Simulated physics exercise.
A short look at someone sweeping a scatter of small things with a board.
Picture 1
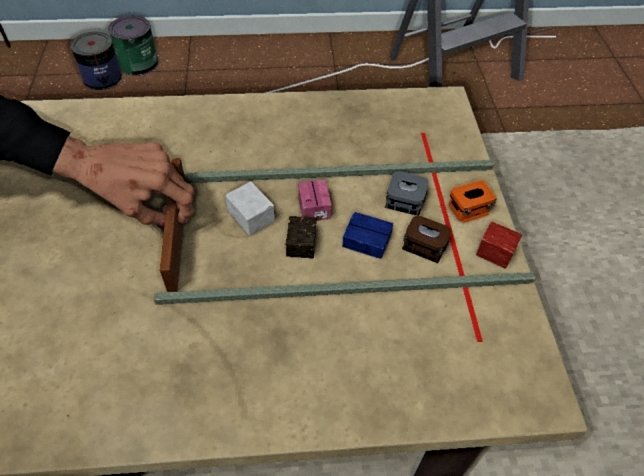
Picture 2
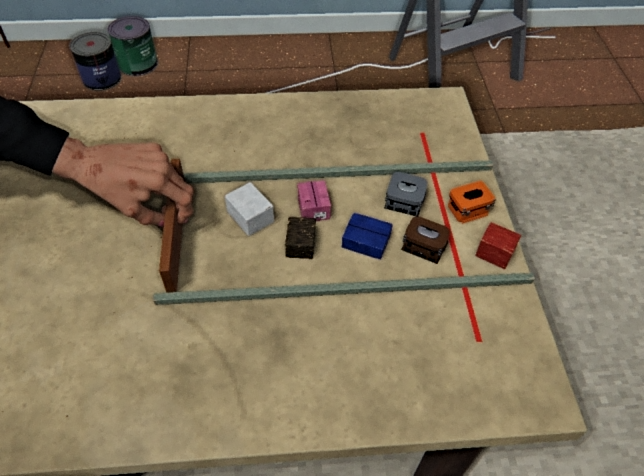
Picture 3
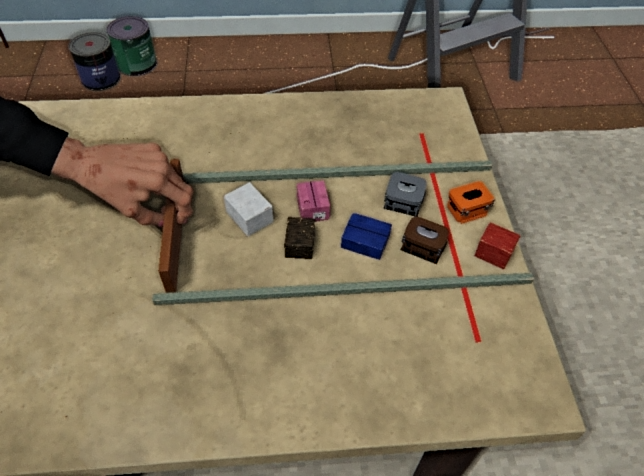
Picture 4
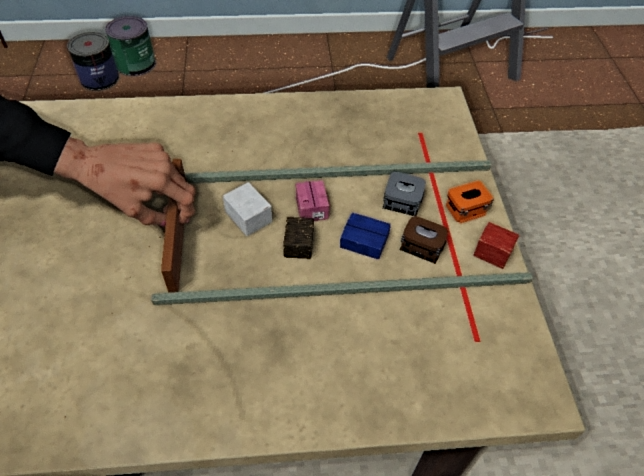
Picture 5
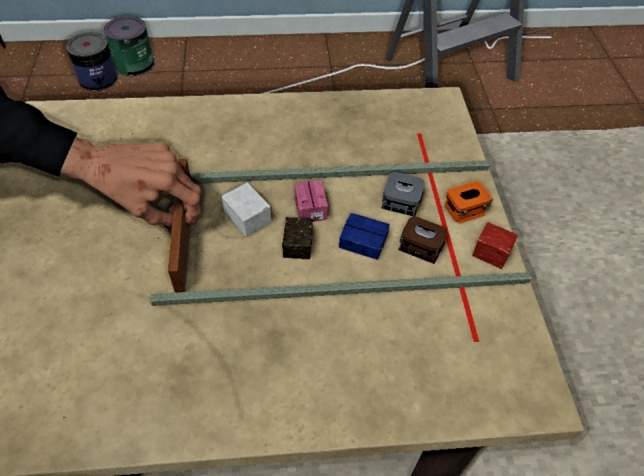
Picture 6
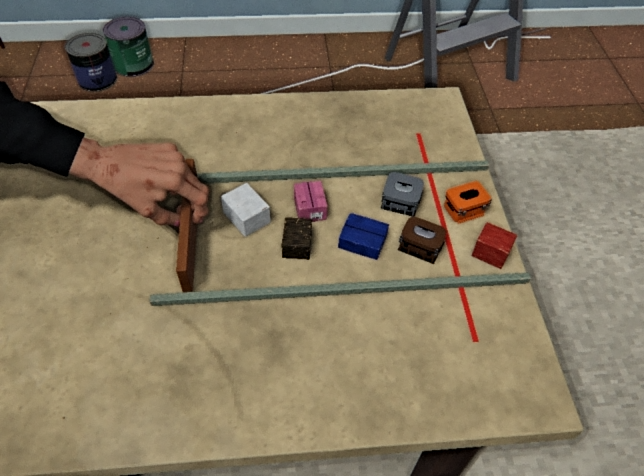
At first, a hand holds a small brown board upright at the left end of two green strips on a table, with colourful little boxes and cases scattered between them near a red line. Then the hand slides the board slightly right, toward the white block, while the scattered objects stay put.
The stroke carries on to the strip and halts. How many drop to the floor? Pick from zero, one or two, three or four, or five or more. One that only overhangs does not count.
As it turns out, the number that fall off is three or four.
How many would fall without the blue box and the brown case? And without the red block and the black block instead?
Fallen: 2, and 3 in the other try.
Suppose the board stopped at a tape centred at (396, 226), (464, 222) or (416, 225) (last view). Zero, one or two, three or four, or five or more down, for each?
In that order: Either one or two; five or over; either one or two.
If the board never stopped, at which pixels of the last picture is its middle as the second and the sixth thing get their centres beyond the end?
First at (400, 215), next at (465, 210).
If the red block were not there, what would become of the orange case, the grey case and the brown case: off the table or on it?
The orange case drops off, the grey case is lost, the brown case is lost.
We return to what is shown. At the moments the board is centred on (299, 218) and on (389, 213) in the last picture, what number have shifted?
At the one place 3, at the other 8.
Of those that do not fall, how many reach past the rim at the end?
Overhanging: 1.
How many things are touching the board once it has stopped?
In contact: 2.
Soon after, none off yet; red block at rest near (494, 245); orange case at rest near (466, 203); brown case at rest near (422, 239).
After that, none off yet; red block at rest near (494, 245); orange case at rest near (466, 203); brown case displaced a little near (437, 240).
And then, none off yet; red block tilting well over near (544, 258); orange case tilting a little near (515, 208); brown case displaced well along near (504, 245).
In the end, the number that fall off is three or four; gone, grey case, brown case, orange case and red block.
